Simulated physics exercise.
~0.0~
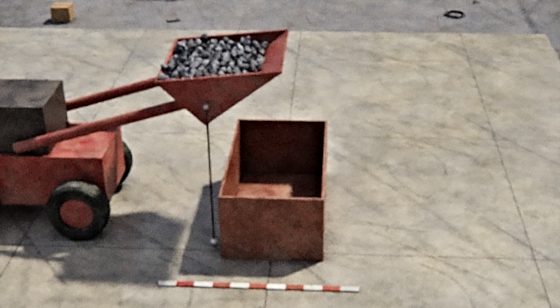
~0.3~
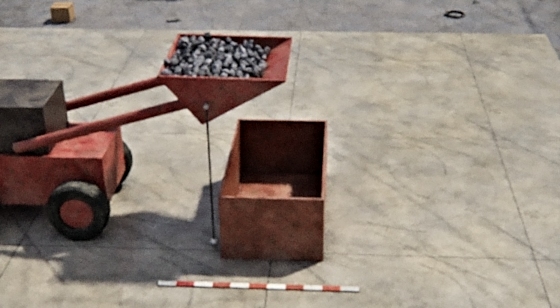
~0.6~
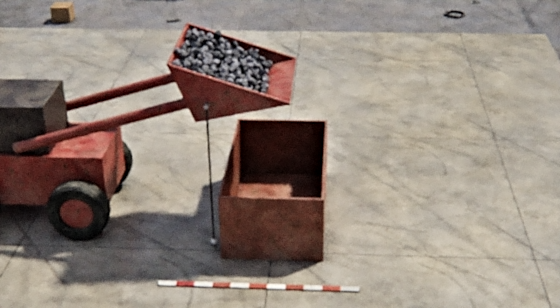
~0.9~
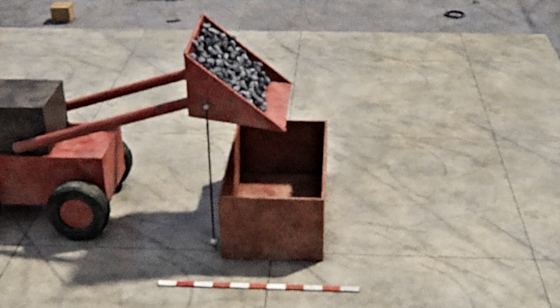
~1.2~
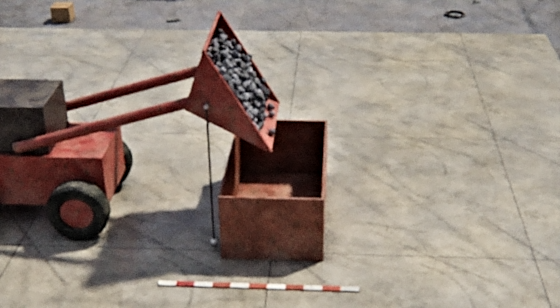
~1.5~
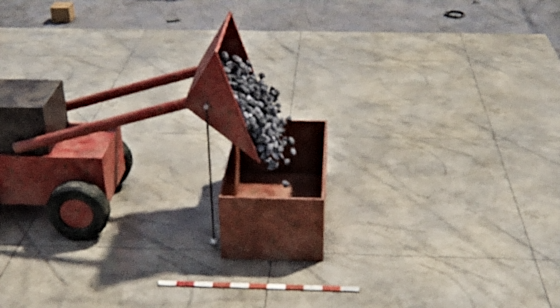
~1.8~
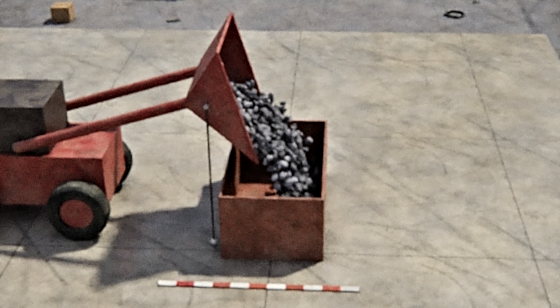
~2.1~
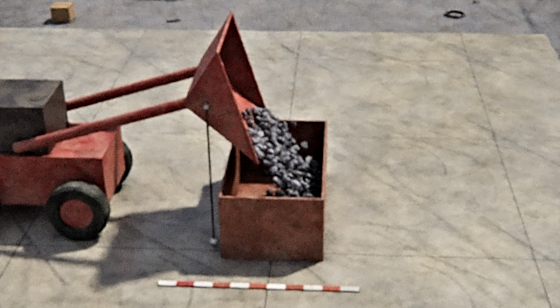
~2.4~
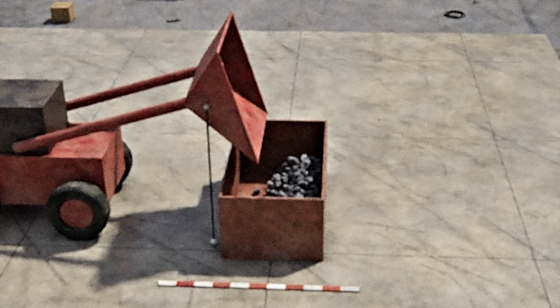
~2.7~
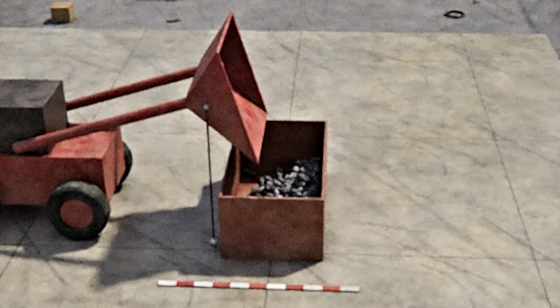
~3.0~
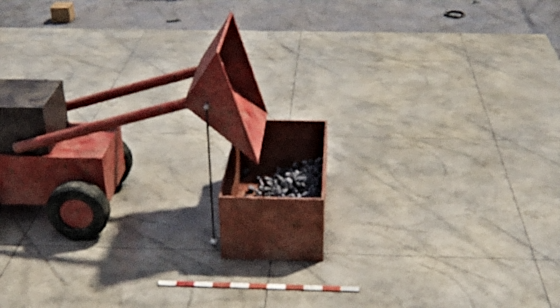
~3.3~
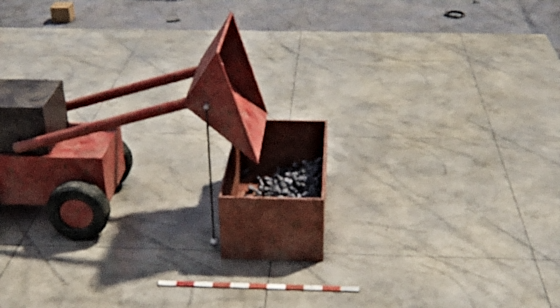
A pale concrete yard with cracks and thin shadows is seen from above and to the side. At left, a red loader with black tyres holds up a red bucket heaped with grey stones, facing an open rusty-red bin, with a red-and-white striped staff on the ground in front. The bucket tips forward to the right, slowly at first, and the stones stay in it until it slants steeply. Then they slide over its lip and pour into the bin. The emptied bucket stays tilted while the stones settle in a low pile inside the bin.
